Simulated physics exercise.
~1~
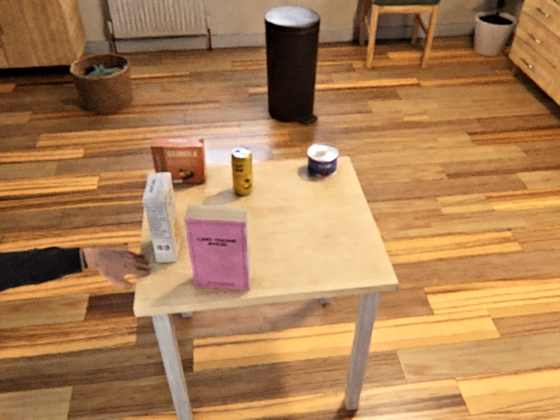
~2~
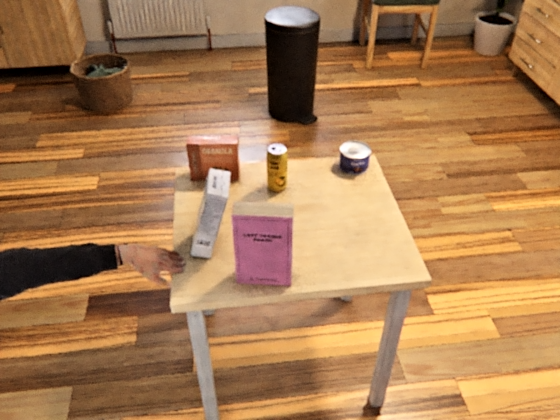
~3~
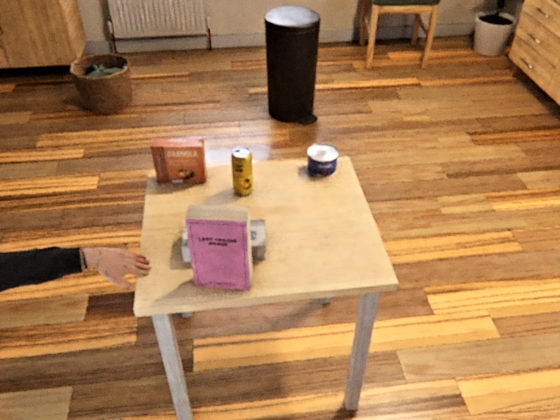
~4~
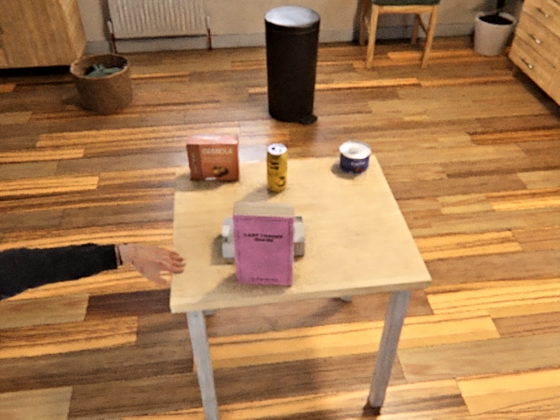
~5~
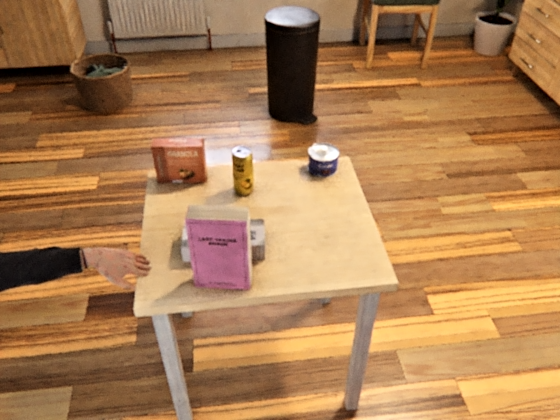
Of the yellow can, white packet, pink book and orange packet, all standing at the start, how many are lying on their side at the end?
One of them is lying on its side at the end, the white packet. The yellow can, pink book and orange packet are still standing.
